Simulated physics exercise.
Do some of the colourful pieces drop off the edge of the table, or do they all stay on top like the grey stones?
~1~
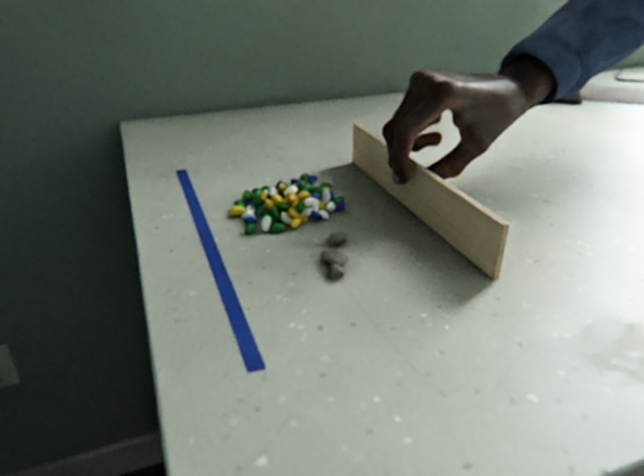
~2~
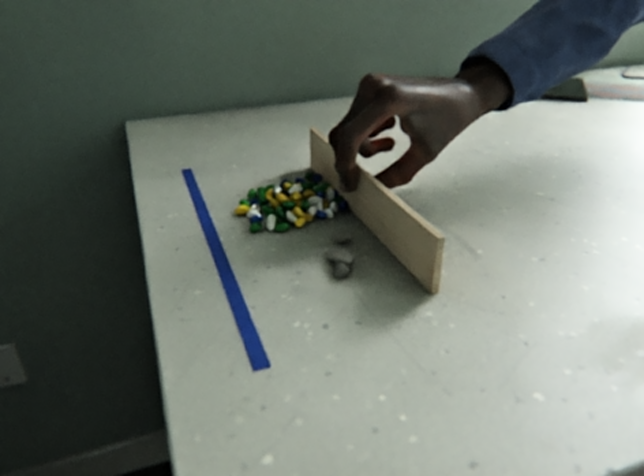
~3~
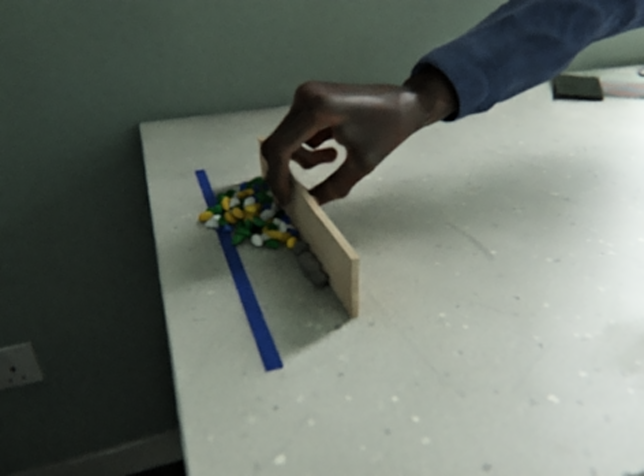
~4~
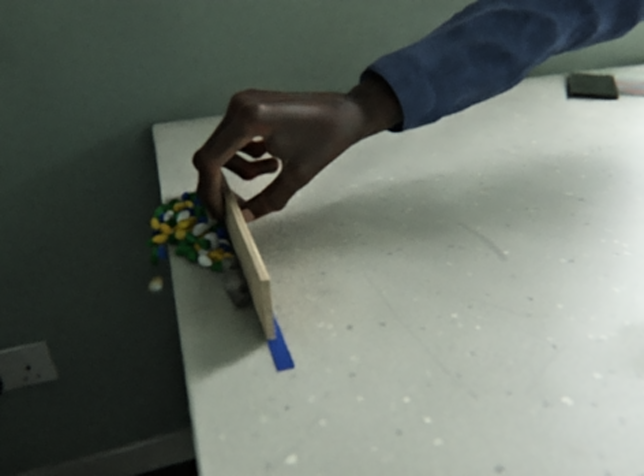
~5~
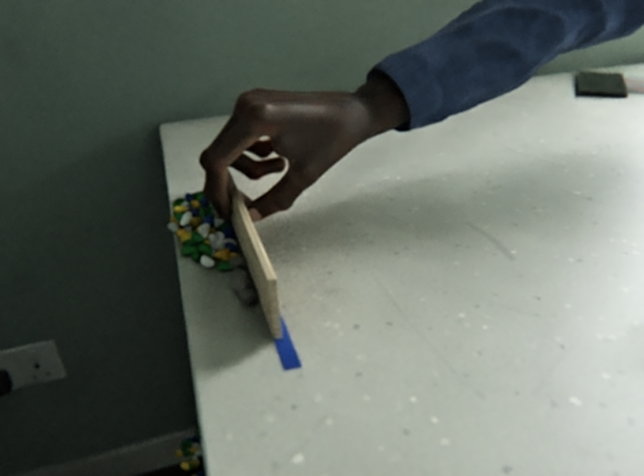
Some of the colourful pieces drop off the left edge, while the rest of them and all the grey stones stay on the table.
